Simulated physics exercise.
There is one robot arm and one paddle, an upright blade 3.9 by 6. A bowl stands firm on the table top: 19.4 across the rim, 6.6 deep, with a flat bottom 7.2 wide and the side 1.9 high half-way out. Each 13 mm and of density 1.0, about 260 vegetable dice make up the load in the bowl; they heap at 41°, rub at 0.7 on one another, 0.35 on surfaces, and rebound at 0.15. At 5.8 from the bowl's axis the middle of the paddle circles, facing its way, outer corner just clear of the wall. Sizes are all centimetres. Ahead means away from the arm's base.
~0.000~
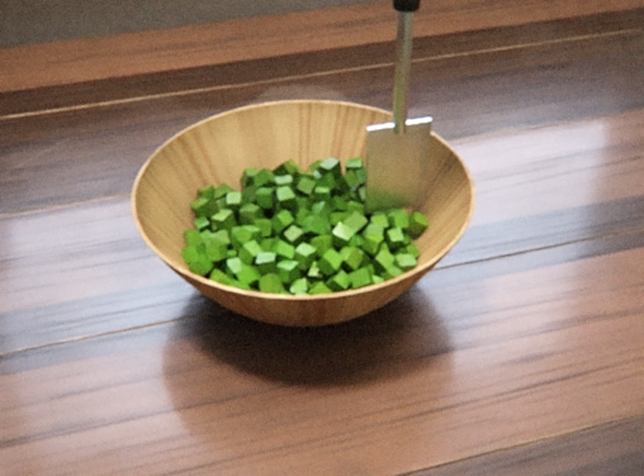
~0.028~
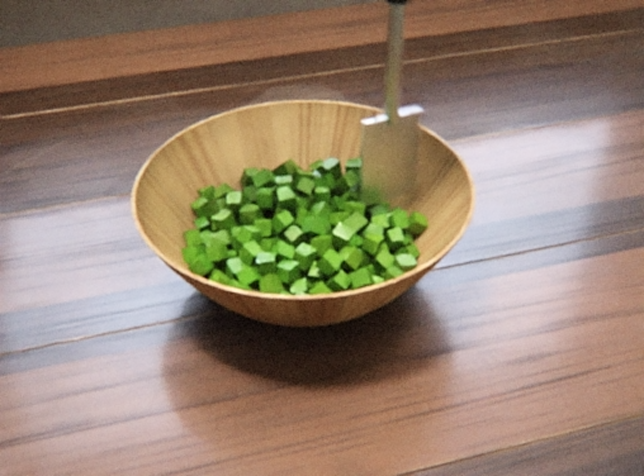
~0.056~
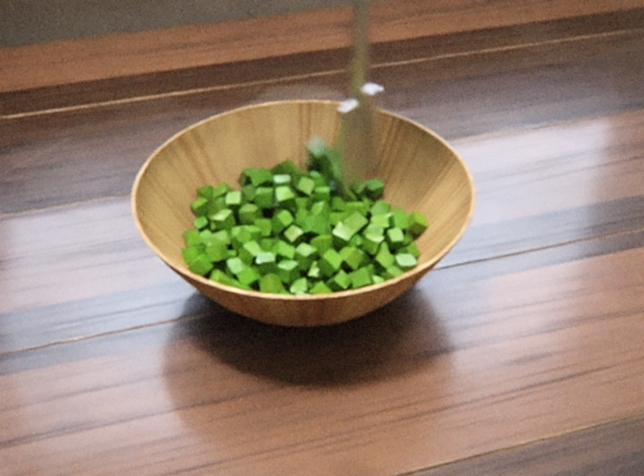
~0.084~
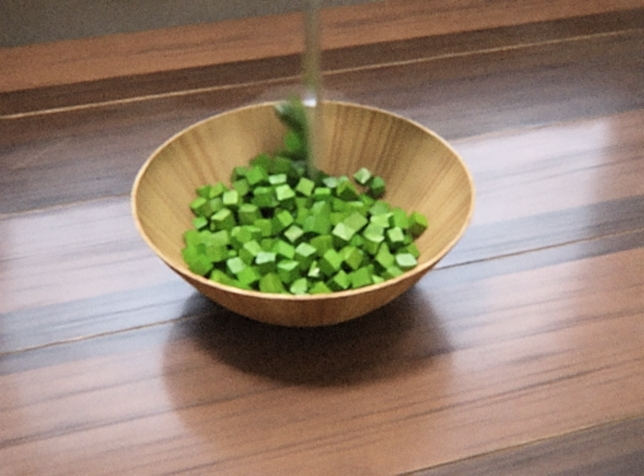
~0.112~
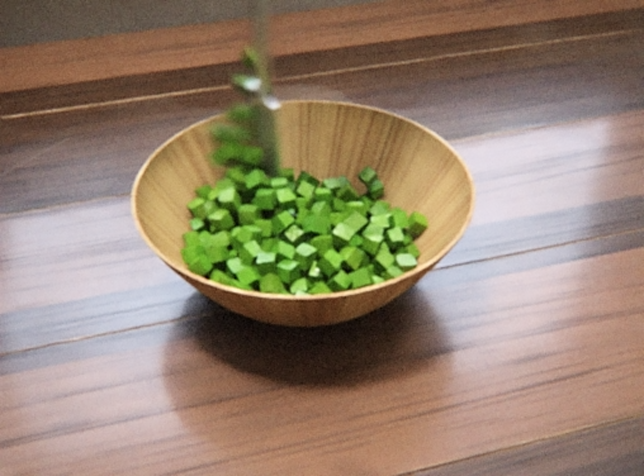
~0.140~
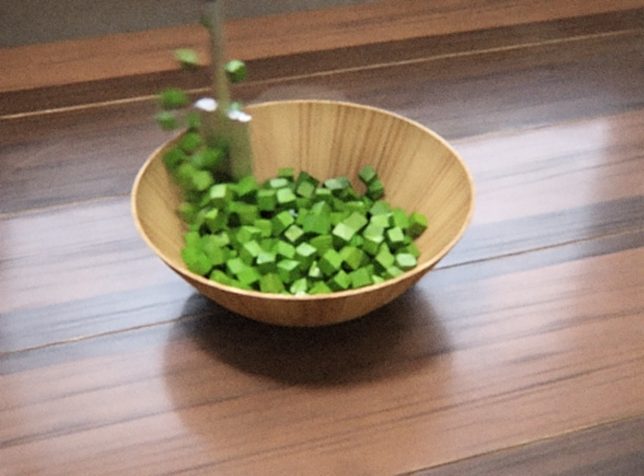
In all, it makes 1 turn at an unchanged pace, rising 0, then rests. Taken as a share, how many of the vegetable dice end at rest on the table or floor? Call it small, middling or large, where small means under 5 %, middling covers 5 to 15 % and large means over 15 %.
I would call it large.
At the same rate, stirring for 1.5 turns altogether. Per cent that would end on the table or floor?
It would be around 30 per cent.
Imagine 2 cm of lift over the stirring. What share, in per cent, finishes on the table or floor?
Around 10 percent of it.
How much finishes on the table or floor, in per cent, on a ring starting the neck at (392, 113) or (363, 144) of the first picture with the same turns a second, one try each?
Near 40 and 30 in a hundred, one try each.
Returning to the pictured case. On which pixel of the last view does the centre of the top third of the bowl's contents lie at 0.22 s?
At about (303, 258).
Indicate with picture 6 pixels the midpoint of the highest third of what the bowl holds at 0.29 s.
Estimated centre: (375, 226).
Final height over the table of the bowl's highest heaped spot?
Measured height: Some 5.5 cm.
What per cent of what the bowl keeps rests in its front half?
Some 40 per cent.
By 0.22 s, 213° round, highest piece 11 above the table; 245 in the bowl, 14 in flight or on the tool.
By 0.29 s, 297° round, highest piece 11 above the table; 232 in the bowl, 5 on the table or floor, 22 in flight or on the tool.
By 0.53 s, 0° round, highest piece 7 above the table; 207 in the bowl, 51 on the table or floor, 1 in flight or on the tool.
By 1.23 s, 0° round, highest piece 6 above the table; 206 in the bowl, 53 on the table or floor.
Final count, 206 in the bowl, 53 on the table or floor. That is 20 % on the table or floor.
